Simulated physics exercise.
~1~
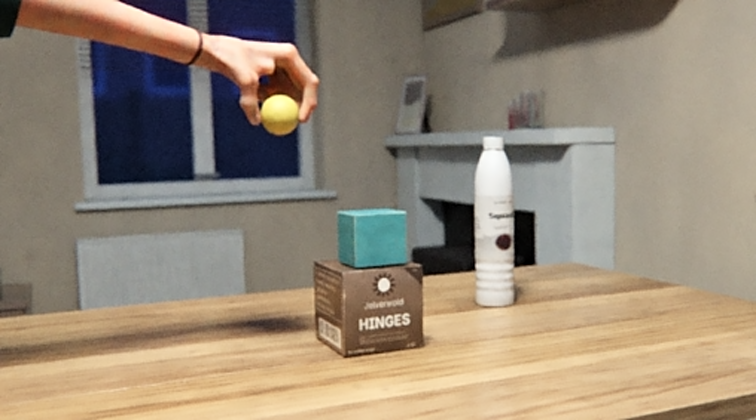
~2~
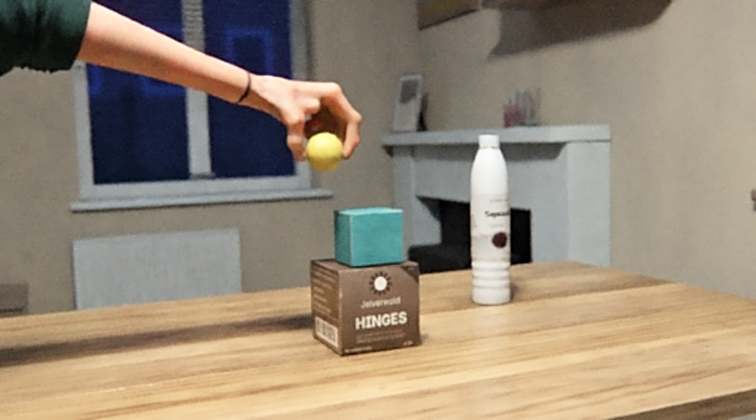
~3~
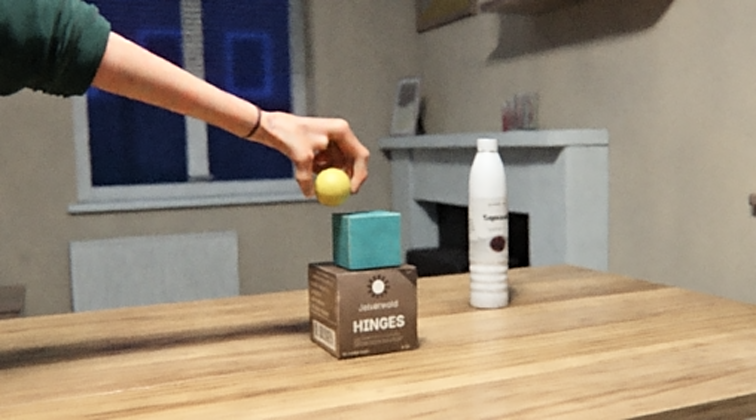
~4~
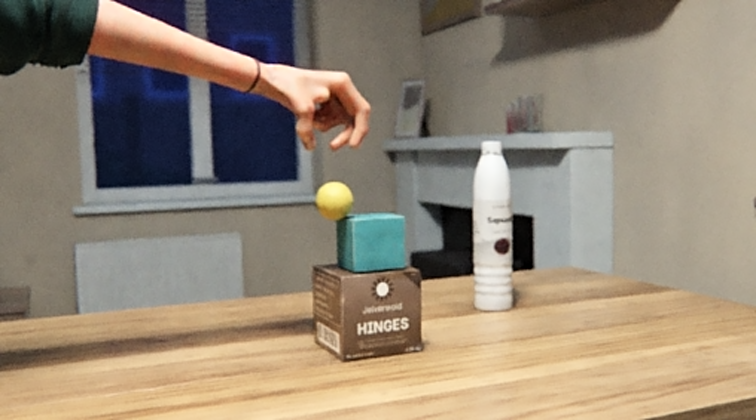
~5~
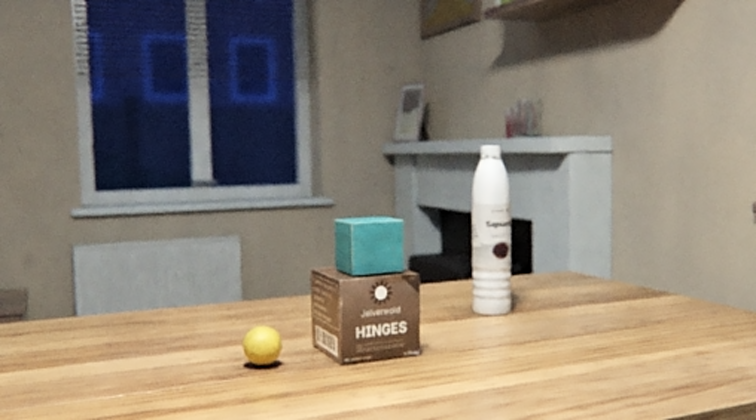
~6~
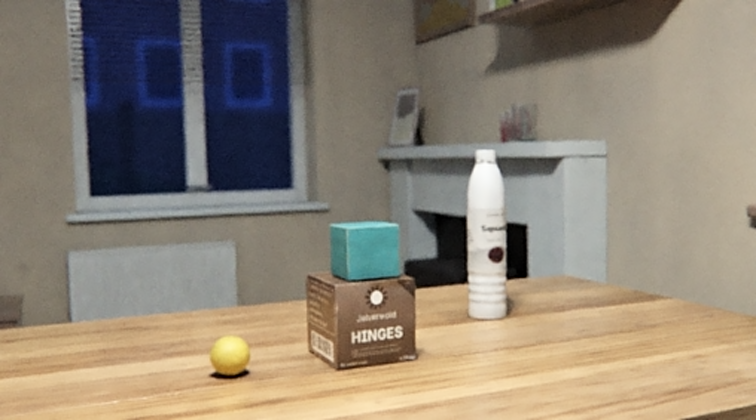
A small tower stands on a wooden table, a turquoise block on top of a brown box labelled hinges, seen from slightly above the tabletop by a gently swaying camera. A white bottle stands to the right, with a window and a fireplace behind. A hand reaches in from the left holding a yellow lemon, moves it right and lowers it towards the block. The fingers open and draw back, leaving the lemon at the block's upper left edge. It drops to the table left of the box and shifts a little farther left. The hand is gone, and the block, box and bottle remain standing in place.
